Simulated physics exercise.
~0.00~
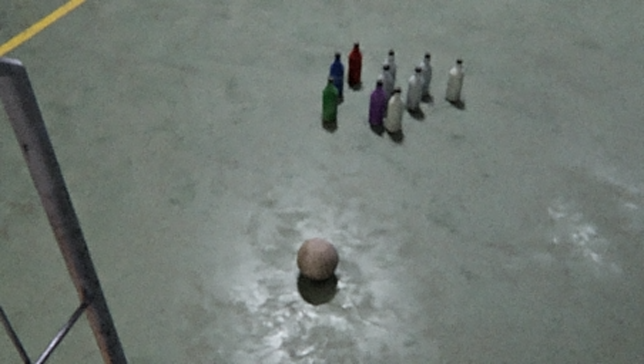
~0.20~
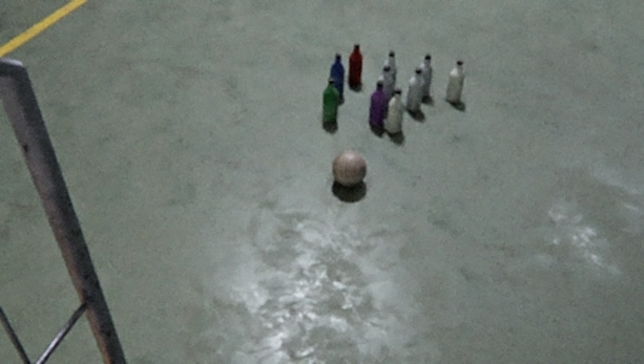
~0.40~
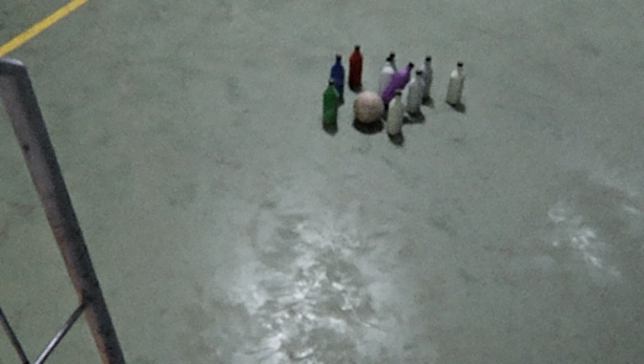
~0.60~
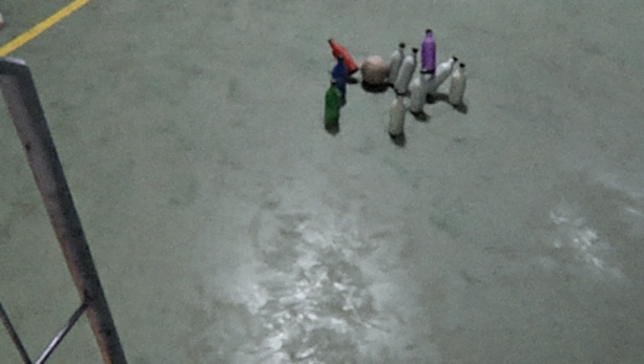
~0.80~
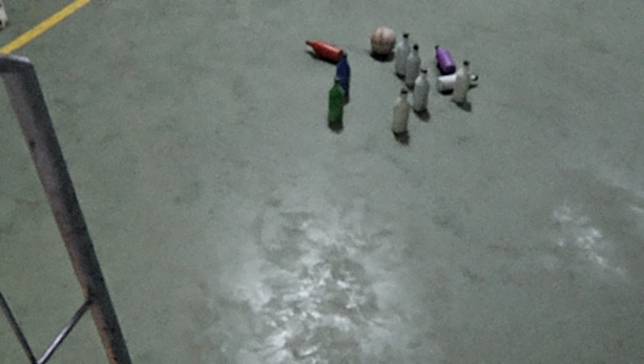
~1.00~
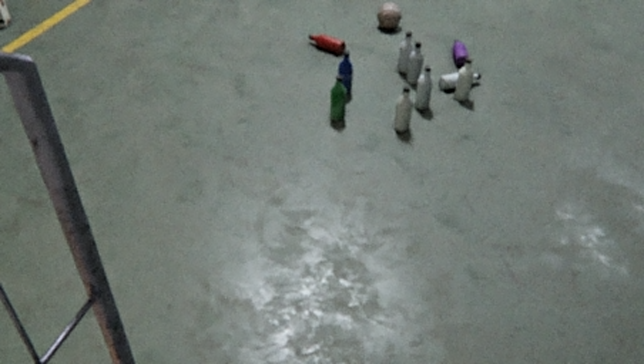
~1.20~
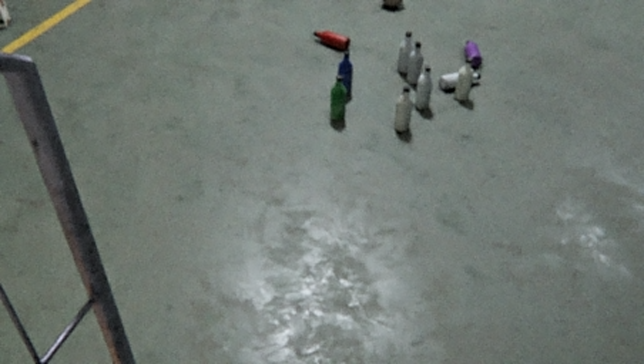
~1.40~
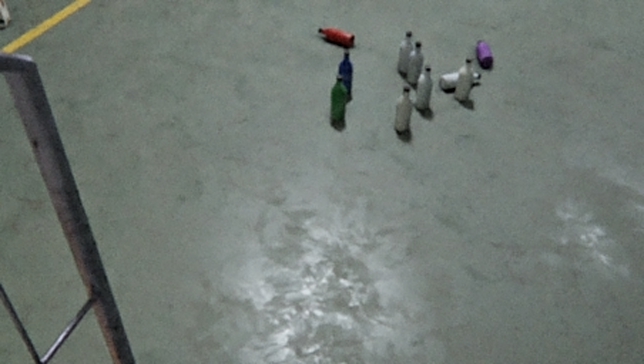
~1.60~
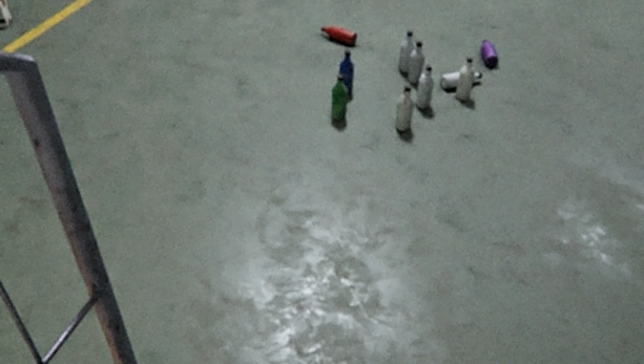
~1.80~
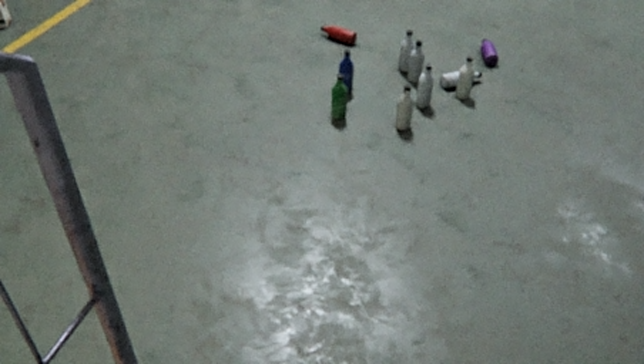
A ball rolled away across a grey-green floor into a cluster of standing bottles, knocking over the red one, the purple one and a pale one, then rolled out of view at the top while the green, blue and other pale bottles stayed upright.
